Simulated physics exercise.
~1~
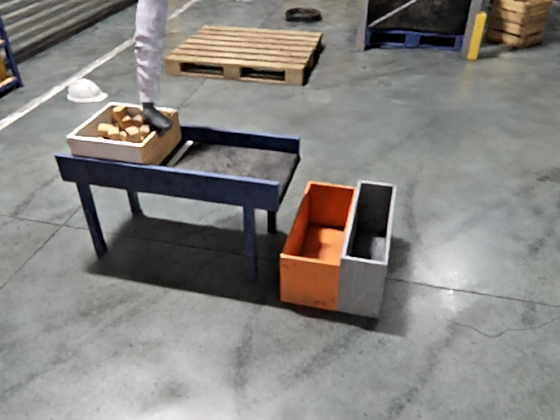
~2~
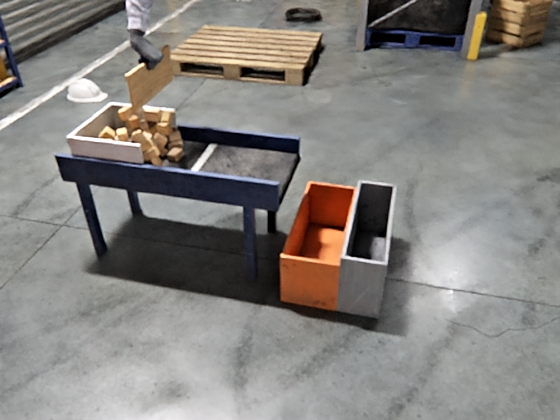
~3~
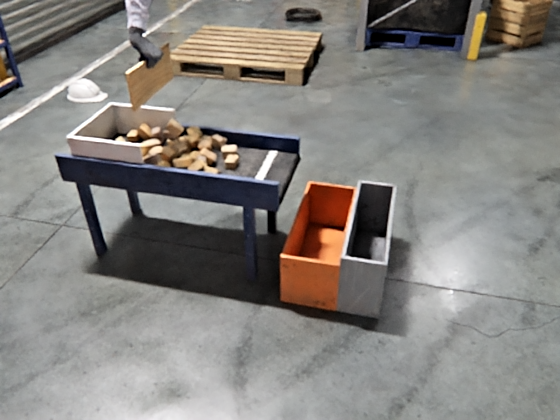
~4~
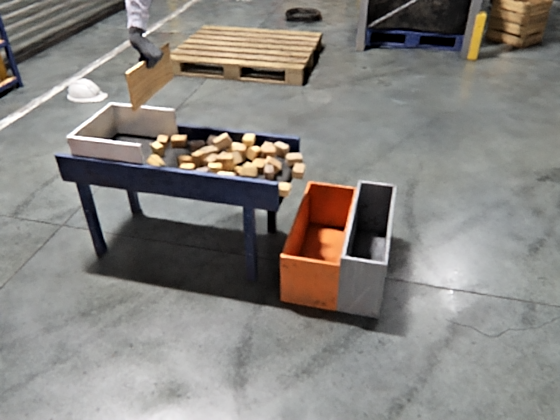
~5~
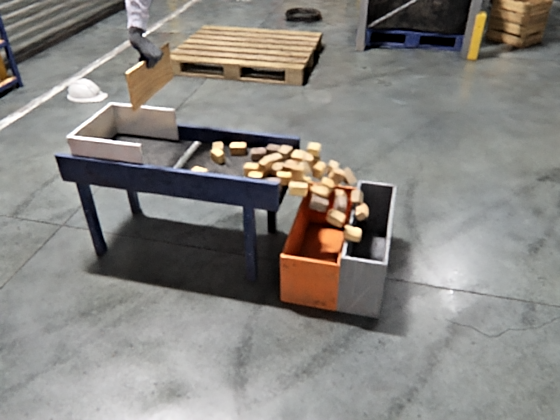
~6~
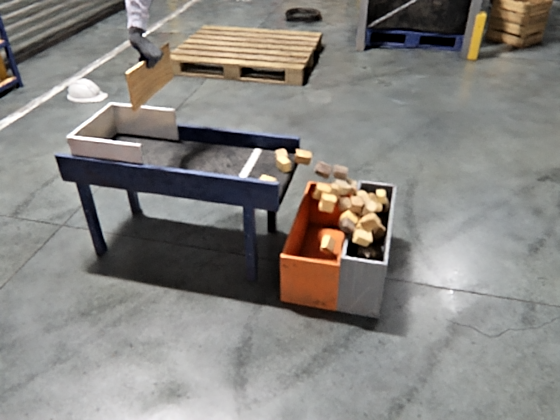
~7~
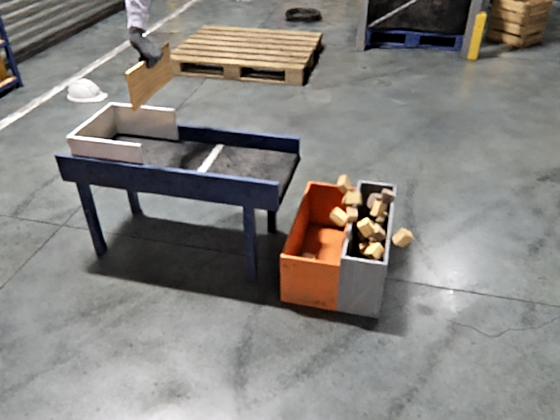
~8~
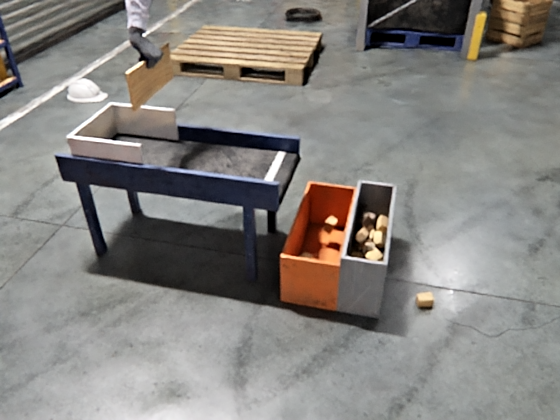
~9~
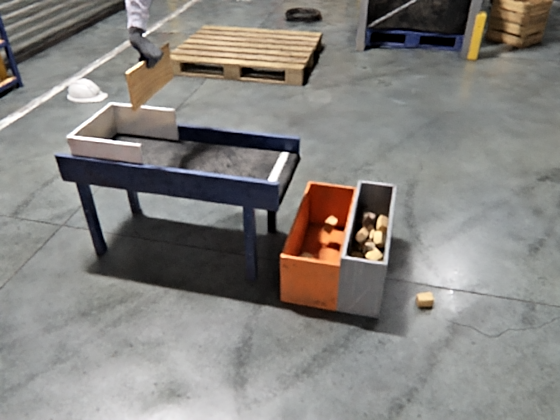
Wooden blocks riding a blue-framed belt and spilling mostly into a grey box, a few in the orange tub, one on the floor.
